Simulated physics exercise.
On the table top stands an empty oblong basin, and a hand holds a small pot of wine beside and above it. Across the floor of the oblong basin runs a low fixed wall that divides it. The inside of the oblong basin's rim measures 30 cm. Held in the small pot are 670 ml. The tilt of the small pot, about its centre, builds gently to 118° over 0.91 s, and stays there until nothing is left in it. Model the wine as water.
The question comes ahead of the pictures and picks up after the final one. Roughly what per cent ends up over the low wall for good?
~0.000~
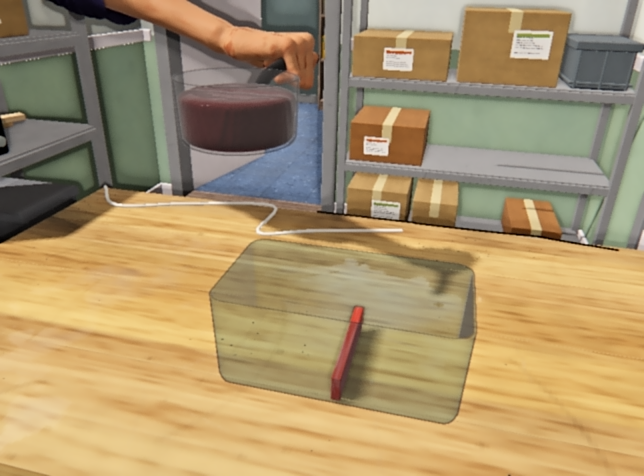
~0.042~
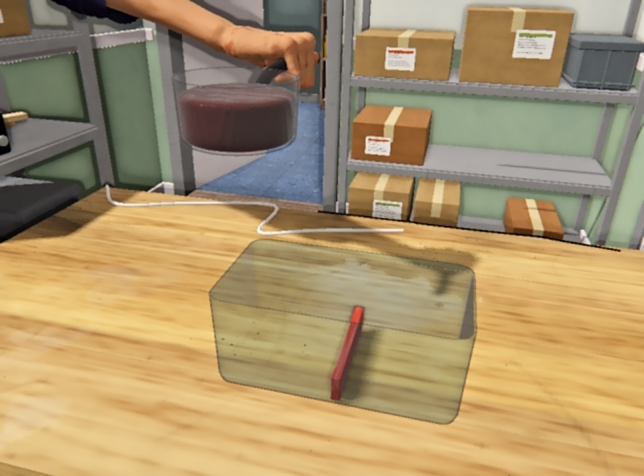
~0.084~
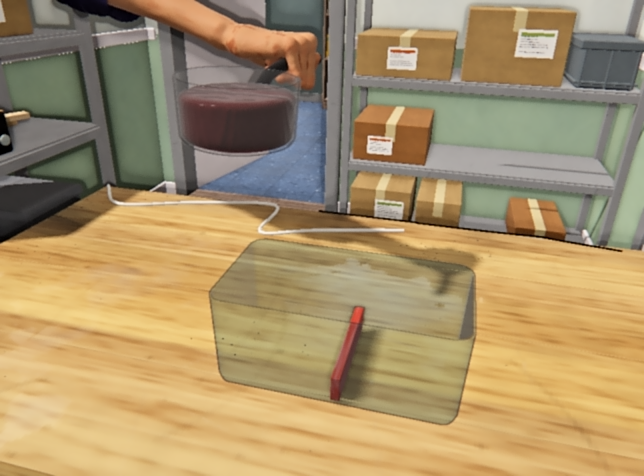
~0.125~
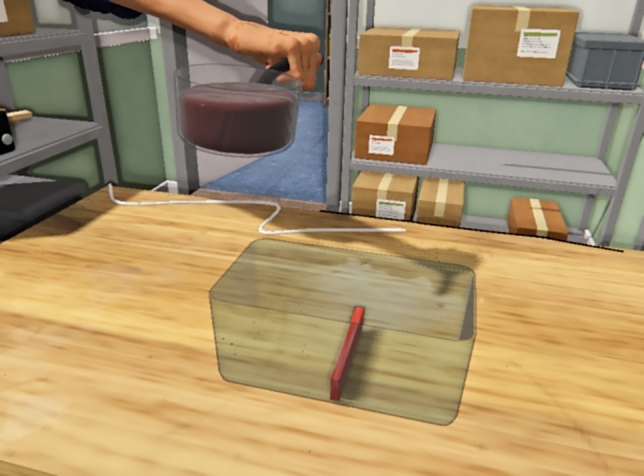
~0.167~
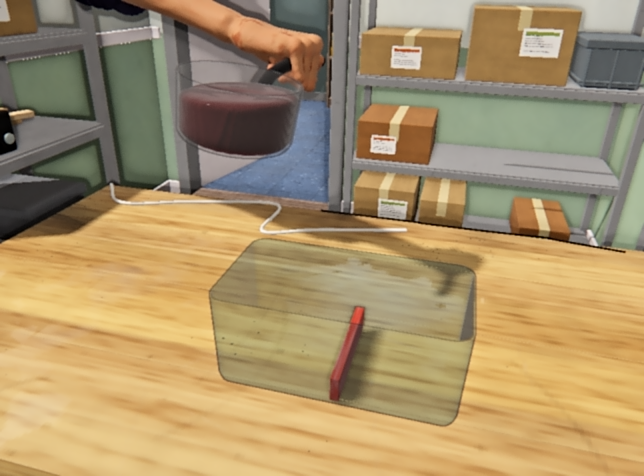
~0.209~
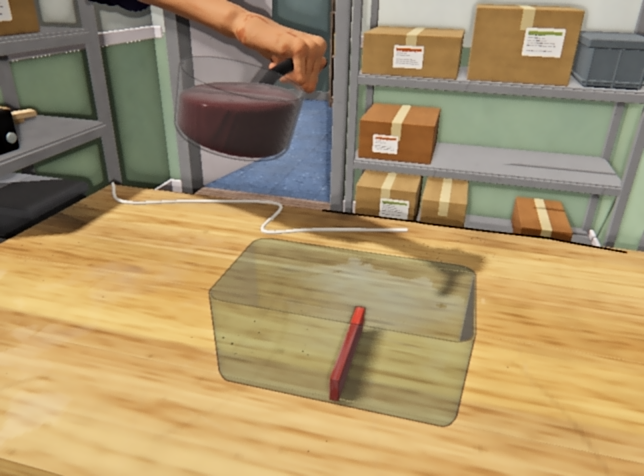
About 51 in every hundred.
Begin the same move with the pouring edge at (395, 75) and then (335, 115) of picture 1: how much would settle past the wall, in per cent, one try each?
The first try gives 65 percent and the second 70 percent.
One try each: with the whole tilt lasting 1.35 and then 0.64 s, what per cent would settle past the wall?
In turn about 60 and 40 per cent.
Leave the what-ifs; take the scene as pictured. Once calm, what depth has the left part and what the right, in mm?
Depths at rest: Left around 14 mm, right around 16 mm.
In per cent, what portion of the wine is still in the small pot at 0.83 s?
I'd say some 4 per cent remains.
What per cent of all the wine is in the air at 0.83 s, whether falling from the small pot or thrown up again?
I'd put it at about 12 per cent of the liquid.
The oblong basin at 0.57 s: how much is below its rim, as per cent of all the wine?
Roughly 8 per cent.
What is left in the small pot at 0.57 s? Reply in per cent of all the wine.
Close to 44 in a hundred.
Then, 0.57 s in, the tilt is 82° and 44 per cent is still to pour, 4 is left of the wall and 4 right of it.
Then, 0.83 s in, the tilt is 116° and 4 per cent is still to pour, 32 is left of the wall and 52 right of it.
Then, 1.11 s in, the tilt is 118° and 0 per cent is still to pour, 47 is left of the wall and 51 right of it.
Then, 1.41 s in, the tilt is 118° and 0 per cent is still to pour, 47 is left of the wall and 51 right of it.
Finally, 47 per cent lies left of the wall, 51 right of it and 2 outside.
